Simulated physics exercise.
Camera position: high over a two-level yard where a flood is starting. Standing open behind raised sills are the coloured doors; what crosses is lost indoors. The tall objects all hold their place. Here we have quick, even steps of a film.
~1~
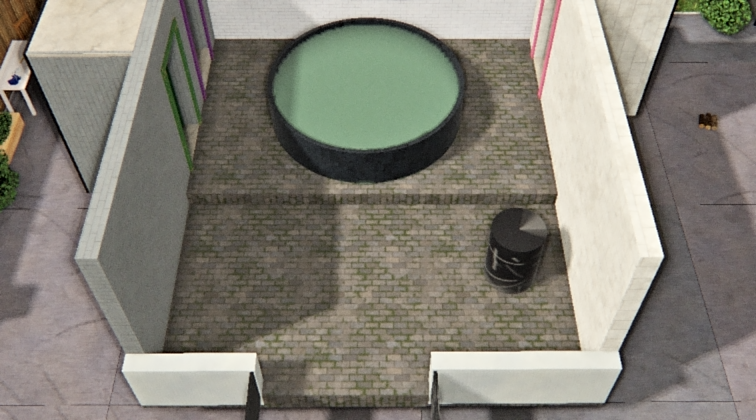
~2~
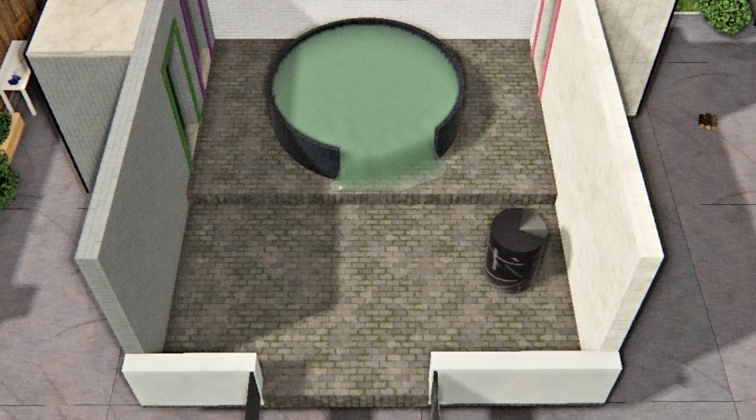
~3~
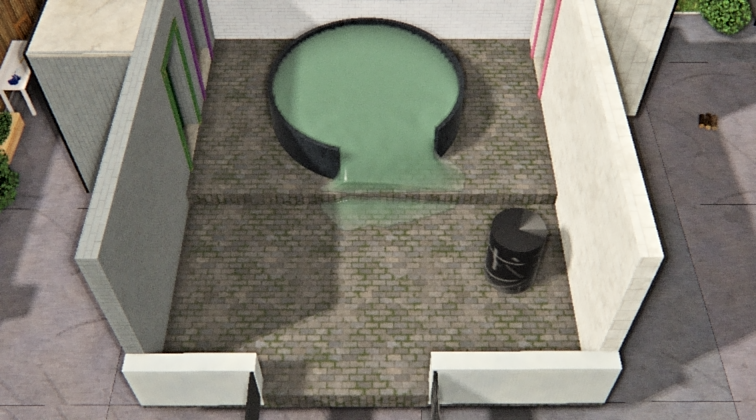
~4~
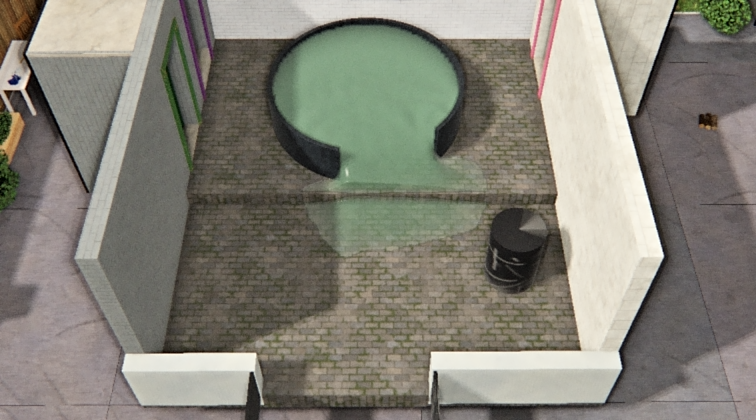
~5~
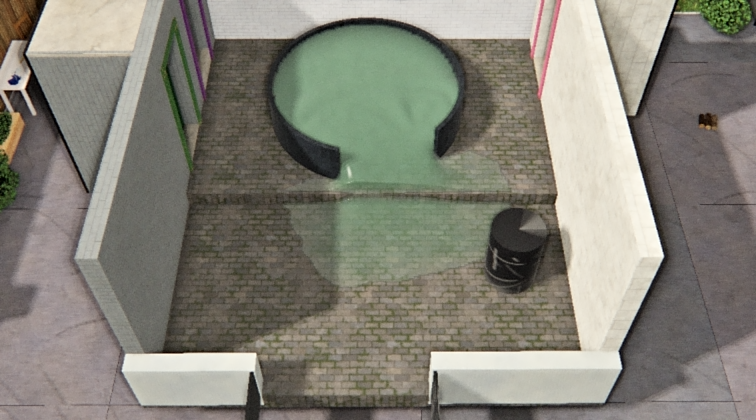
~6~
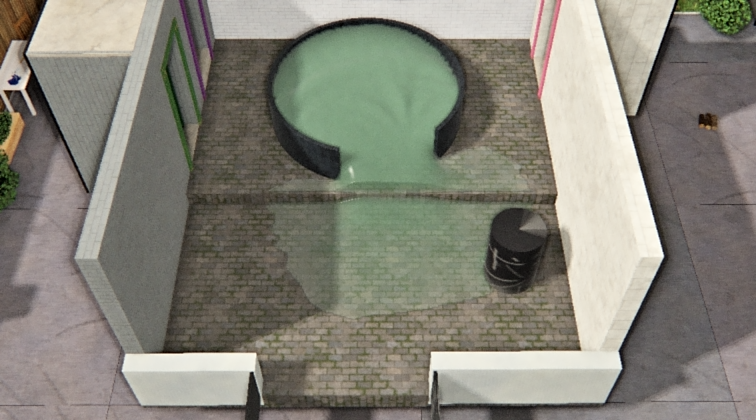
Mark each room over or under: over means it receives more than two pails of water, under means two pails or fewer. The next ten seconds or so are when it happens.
Green door - under; pink door - under; purple door - under.
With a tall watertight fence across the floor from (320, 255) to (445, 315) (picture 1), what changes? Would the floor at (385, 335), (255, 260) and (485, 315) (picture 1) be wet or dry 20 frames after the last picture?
Submerged; submerged; submerged.
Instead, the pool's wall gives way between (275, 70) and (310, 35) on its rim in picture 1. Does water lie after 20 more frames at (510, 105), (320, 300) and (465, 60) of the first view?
Untouched, soaked, soaked.
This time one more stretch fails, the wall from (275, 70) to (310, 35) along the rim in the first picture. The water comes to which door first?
My answer: The purple door.
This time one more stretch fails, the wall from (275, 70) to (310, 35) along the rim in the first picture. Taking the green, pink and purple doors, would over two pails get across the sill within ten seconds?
The green one tops the mark; the pink one tops the mark; the purple one tops the mark.
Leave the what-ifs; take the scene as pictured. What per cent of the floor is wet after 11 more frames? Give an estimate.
Estimate: Near 45 %.
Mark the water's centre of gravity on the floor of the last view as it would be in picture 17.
The centre of mass sits at about (391, 165).
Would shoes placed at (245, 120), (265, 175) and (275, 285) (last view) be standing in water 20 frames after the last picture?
First spot not wet, second not wet, third inundated.
A moment on, water covers 40 % of the floor; the green door not reached, the pink door not reached, the purple door not reached.
Next, water covers 45 % of the floor; the green door not reached, the pink door not reached, the purple door not reached.
Then, water covers 50 % of the floor; the green door not reached, the pink door not reached, the purple door not reached.
Later, water covers 65 % of the floor; the green door not reached, the pink door wet at the sill, nothing in, the purple door not reached.
In the end, water covers 65 % of the floor; the green door not reached, the pink door wet at the sill, nothing in, the purple door not reached.
